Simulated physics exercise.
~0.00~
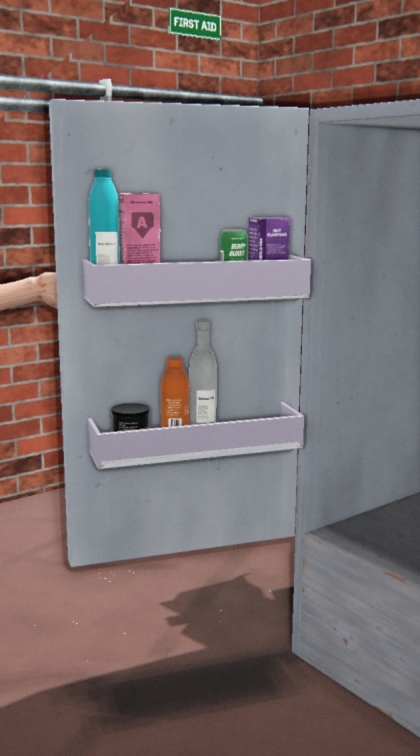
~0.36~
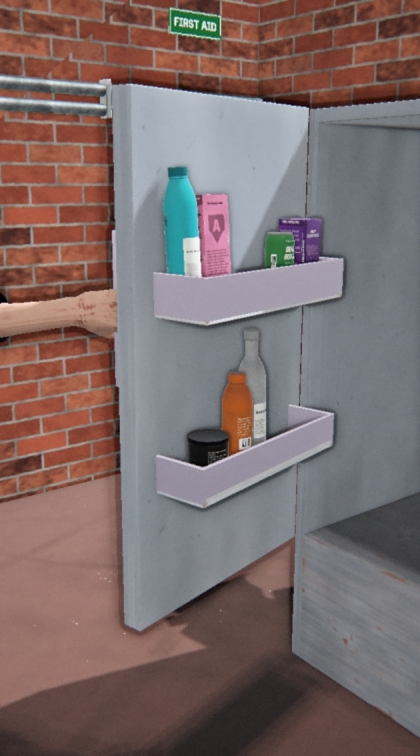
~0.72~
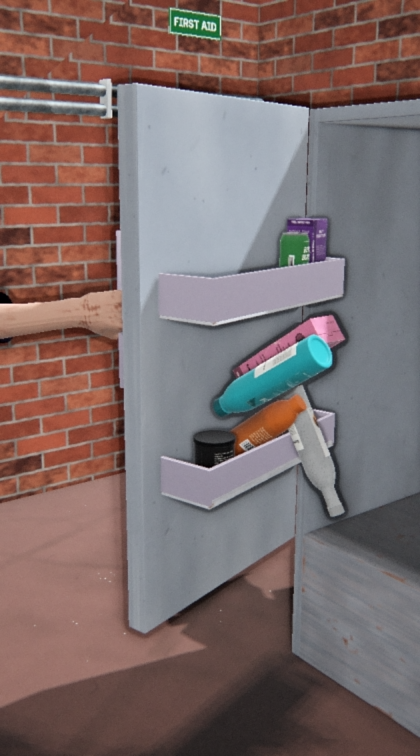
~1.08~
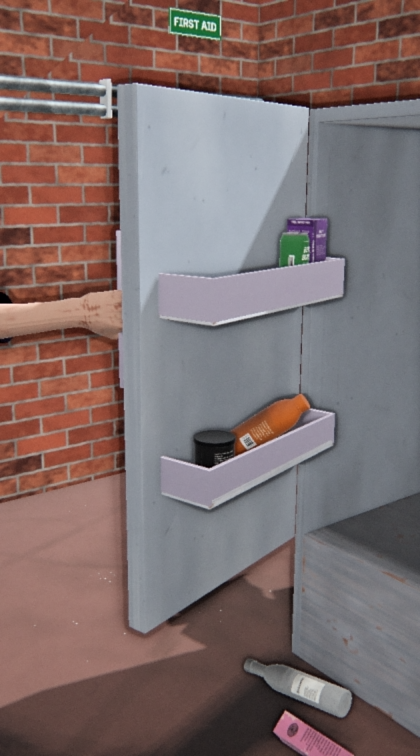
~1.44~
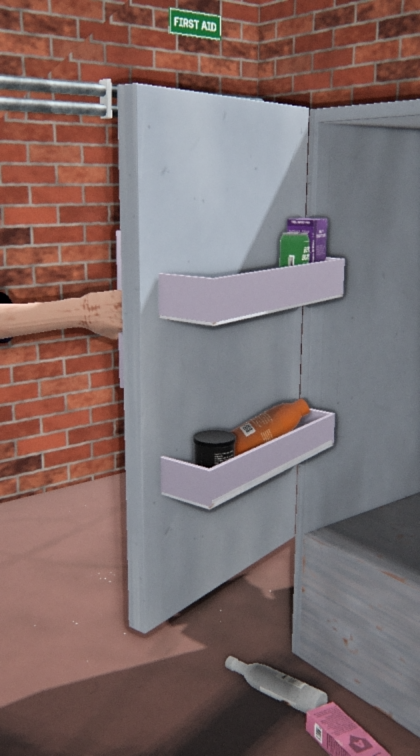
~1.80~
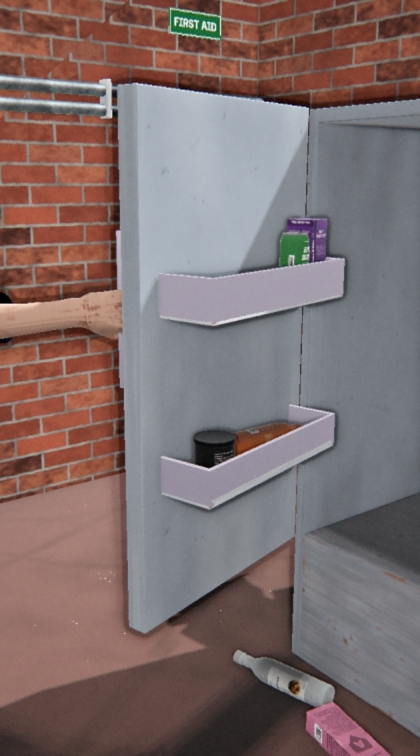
Grey cabinet door swinging under a hand's push and stopping, spilling bottles and a pink carton while an orange bottle topples within its rack.
